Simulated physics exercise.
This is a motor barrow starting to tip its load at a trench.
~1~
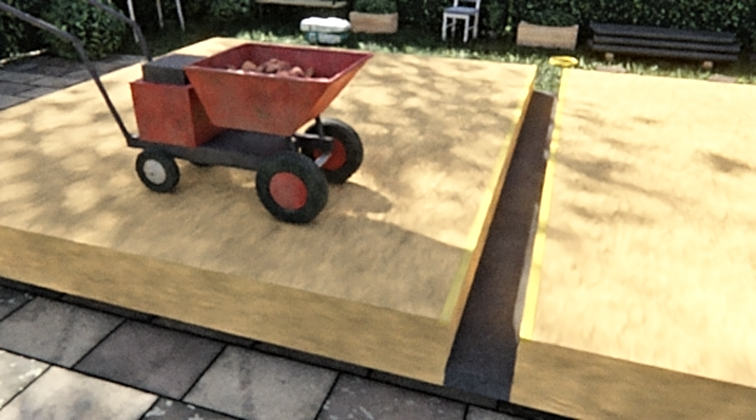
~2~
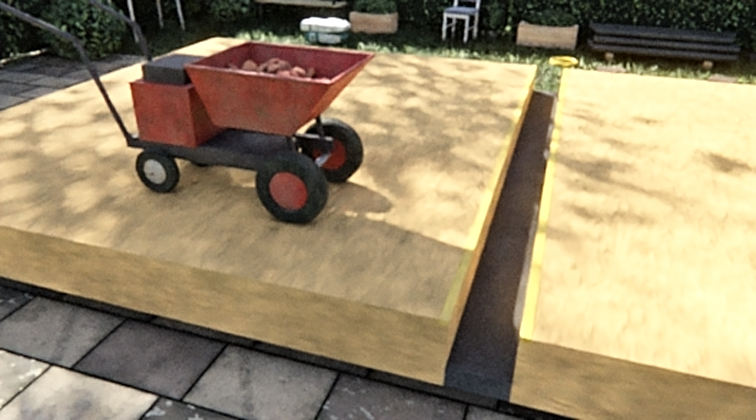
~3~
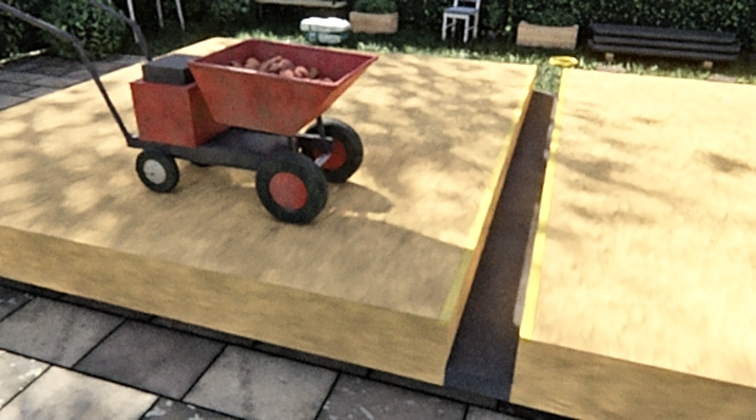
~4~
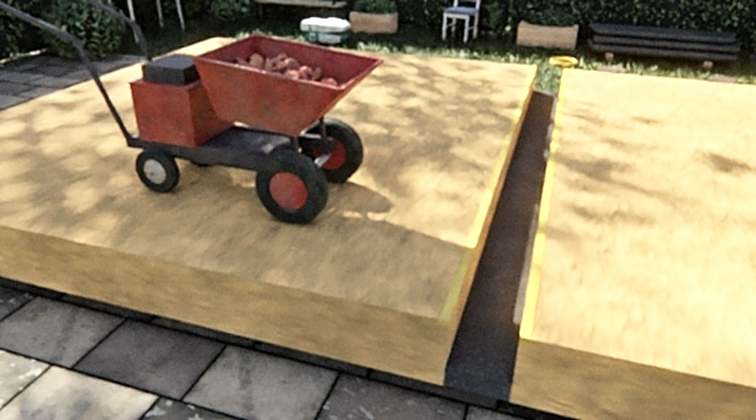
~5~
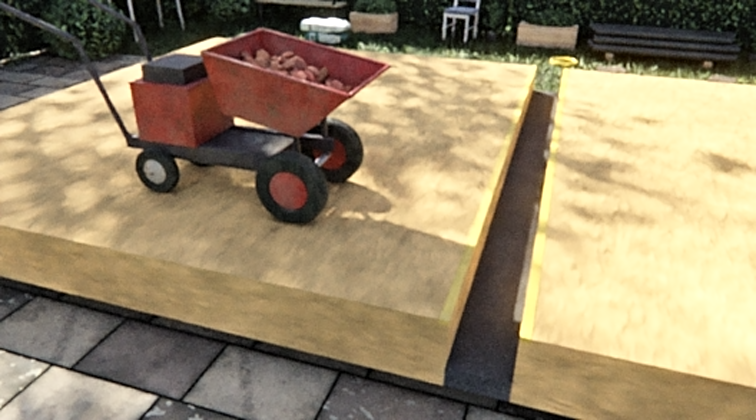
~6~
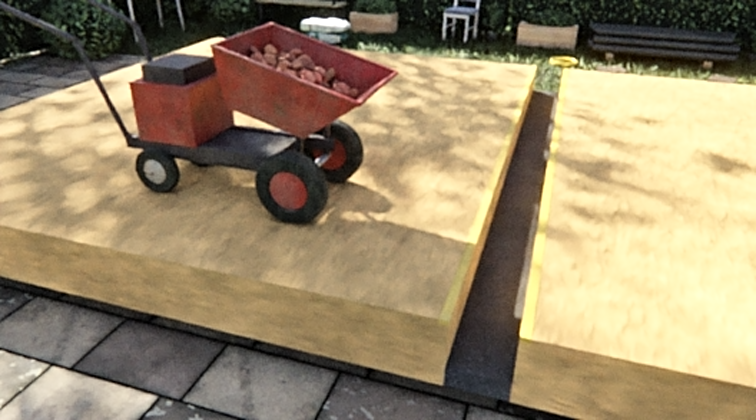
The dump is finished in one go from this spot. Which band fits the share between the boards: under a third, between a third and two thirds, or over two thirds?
The trench ends with less than a third of it.
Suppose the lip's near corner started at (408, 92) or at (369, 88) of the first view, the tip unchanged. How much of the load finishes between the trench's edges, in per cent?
Near 100 % and 60 %.
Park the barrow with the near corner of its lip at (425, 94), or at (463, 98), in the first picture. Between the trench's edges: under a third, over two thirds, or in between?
At the first place over two thirds, at the second below one third.
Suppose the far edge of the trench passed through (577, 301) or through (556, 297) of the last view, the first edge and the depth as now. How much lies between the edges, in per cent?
In turn 20 and 20 in a hundred.
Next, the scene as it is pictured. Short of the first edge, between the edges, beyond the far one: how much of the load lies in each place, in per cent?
About: Short 40, between 25, beyond 0 per cent.
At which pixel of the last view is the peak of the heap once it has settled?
Roughly at (450, 203).
Shortly afterwards, skip tipped steeply; the whole lot in the skip.
Next, skip tipped right over; near two thirds in the skip; near a quarter short of the trench; only a few in or heaped over the trench.
Some moments later, skip tipped right over; near a third in the skip; near a third short of the trench; near a quarter in or heaped over the trench.
In the end, skip tipped right over; near a third in the skip; near a third short of the trench; near a quarter in or heaped over the trench; none at all beyond it.
